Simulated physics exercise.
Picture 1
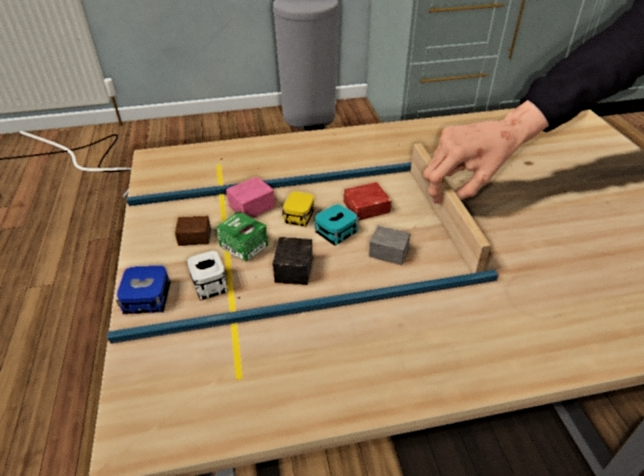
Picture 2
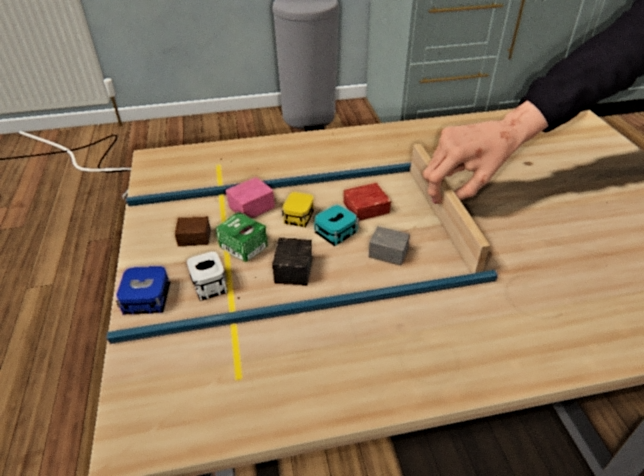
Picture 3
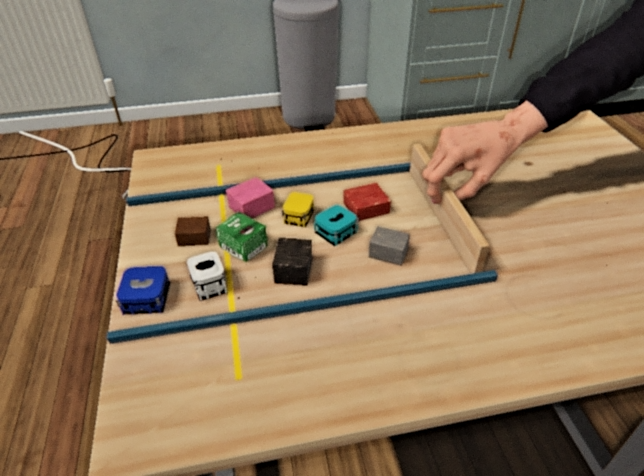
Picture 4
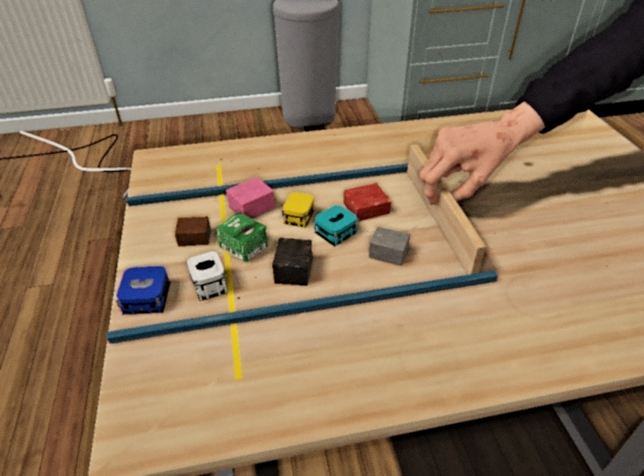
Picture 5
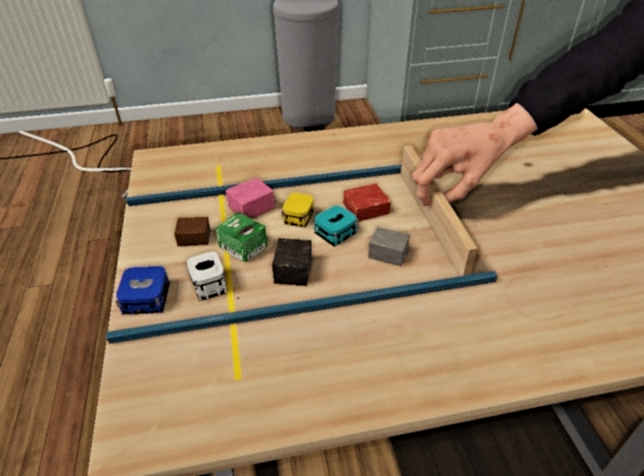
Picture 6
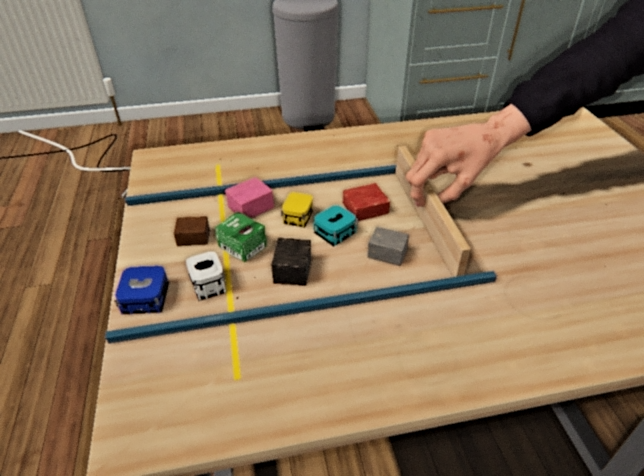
On a wooden table, a hand slides a board slightly left toward scattered coloured blocks.
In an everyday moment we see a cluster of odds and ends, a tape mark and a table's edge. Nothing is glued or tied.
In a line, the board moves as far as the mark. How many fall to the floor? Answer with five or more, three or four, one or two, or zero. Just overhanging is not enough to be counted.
The count that falls is one or two.
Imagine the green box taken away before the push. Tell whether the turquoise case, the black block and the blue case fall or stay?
Turquoise case: Still there. Black block: Still there. Blue case: Over the edge.
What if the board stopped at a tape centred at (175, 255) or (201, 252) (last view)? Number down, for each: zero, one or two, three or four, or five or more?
Well, the first gives three or four and the second gives just one or two.
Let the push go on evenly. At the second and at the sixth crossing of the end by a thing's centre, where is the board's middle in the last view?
At (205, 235) for the second, at (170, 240) for the sixth.
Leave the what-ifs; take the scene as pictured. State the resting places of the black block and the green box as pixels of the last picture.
The black block stops around (172, 285); the green box around (171, 256).
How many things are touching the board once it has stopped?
It touches 4.
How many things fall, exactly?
The count is 1.
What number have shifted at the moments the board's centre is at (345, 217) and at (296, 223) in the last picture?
By then 4, and later 7.
Soon after, none off yet; blue case at rest near (143, 290); brown block at rest near (192, 231); white case at rest near (206, 275).
In the end, the number that fall off is one or two; gone, blue case.
